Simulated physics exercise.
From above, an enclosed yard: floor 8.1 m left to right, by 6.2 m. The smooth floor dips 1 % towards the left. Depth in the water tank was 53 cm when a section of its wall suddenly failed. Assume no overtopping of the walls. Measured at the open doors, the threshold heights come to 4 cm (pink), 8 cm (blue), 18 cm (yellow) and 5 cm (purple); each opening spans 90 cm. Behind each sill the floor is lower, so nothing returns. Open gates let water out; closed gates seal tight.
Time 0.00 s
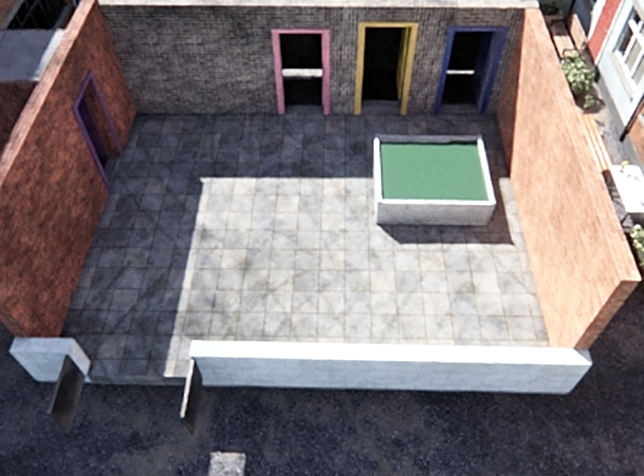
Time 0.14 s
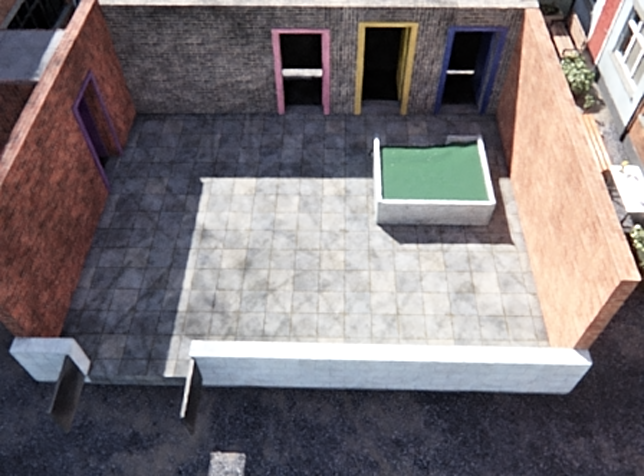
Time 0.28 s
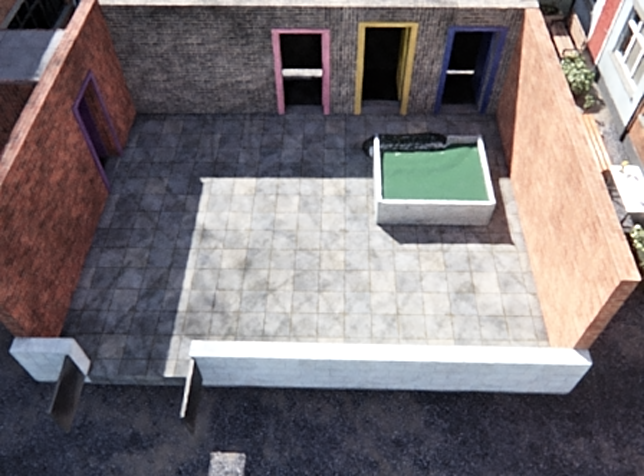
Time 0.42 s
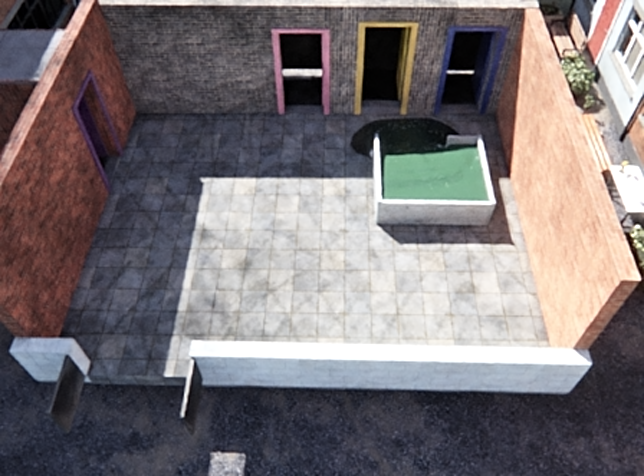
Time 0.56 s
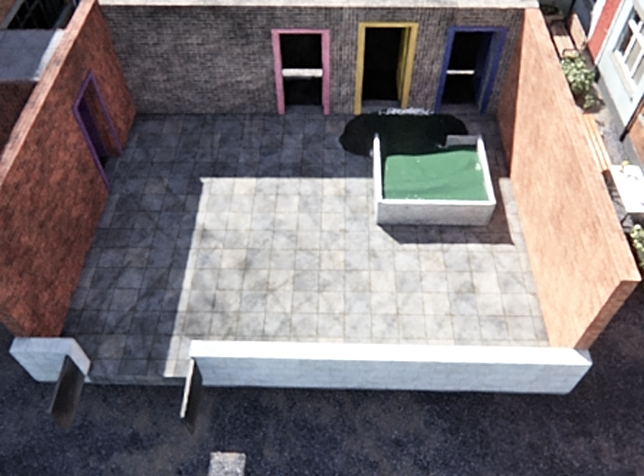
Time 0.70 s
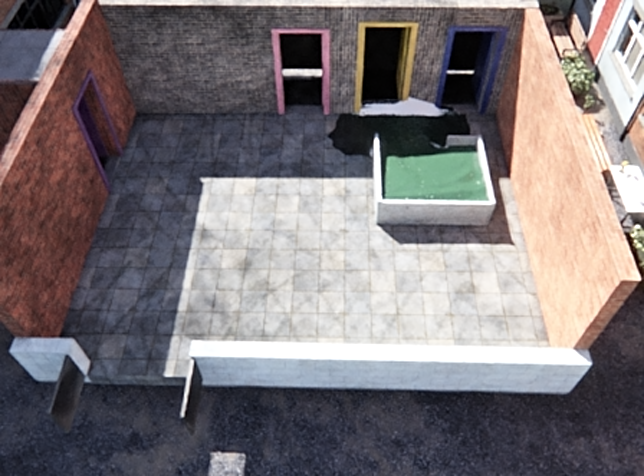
A paved yard enclosed by brick walls is seen from above, with a low white wall and an open gateway along the near side. Pink, yellow and blue doorways line the back wall, a purple one stands at left, and a pale tank of green water sits at right. The tank's far side gives way and dark water pours out, spreading backward and leftward across the paving towards the doorways, while the camera stays still.
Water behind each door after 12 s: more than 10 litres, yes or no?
Pink door: Yes; blue door: Yes; yellow door: Yes; purple door: Yes.
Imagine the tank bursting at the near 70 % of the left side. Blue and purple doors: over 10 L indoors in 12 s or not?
Result: Blue limit not passed, purple limit passed.
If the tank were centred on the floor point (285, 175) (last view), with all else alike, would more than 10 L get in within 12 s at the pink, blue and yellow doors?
Pink gets more than that, blue gets no more than that, yellow gets no more than that.
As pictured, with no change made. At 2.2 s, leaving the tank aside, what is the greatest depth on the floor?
It gets to some 32 cm.
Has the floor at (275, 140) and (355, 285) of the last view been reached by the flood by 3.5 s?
I'd call them drenched and then spared.
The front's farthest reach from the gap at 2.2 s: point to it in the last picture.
About (215, 113) in the last view.
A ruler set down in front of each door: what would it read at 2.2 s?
Depths in cm: Pink 10, blue 14, yellow 31, purple 0.
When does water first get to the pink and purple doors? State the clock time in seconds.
Arrival: Pink 1.1 s, purple 3.4 s.
After 1.4 s water covers 10 % of the floor and is deepest (37 cm) near (407, 119); pink door 6 cm at the sill, 0 L in, blue door 17 cm at the sill, 12 L in, yellow door 36 cm at the sill, 41 L in, purple door not reached.
After 2.2 s water covers 15 % of the floor and is deepest (32 cm) near (383, 114); pink door 10 cm at the sill, 7 L in, blue door 14 cm at the sill, 33 L in, yellow door 31 cm at the sill, 111 L in, purple door not reached.
After 3.5 s water covers 35 % of the floor and is deepest (20 cm) near (488, 114); pink door 7 cm at the sill, 24 L in, blue door 14 cm at the sill, 53 L in, yellow door 18 cm at the sill, 146 L in, purple door 5 cm at the sill, 0 L in.
After 7.0 s water covers 60 % of the floor and is deepest (10 cm) near (133, 124); pink door 5 cm at the sill, 36 L in, blue door 8 cm at the sill, 77 L in, yellow door 9 cm at the sill, 148 L in, purple door 9 cm at the sill, 37 L in.
After 12.0 s water covers 75 % of the floor and is deepest (8 cm) near (55, 350); pink door 3 cm at the sill, 37 L in, blue door 3 cm at the sill, 78 L in, yellow door 5 cm at the sill, 148 L in, purple door 6 cm at the sill, 60 L in.
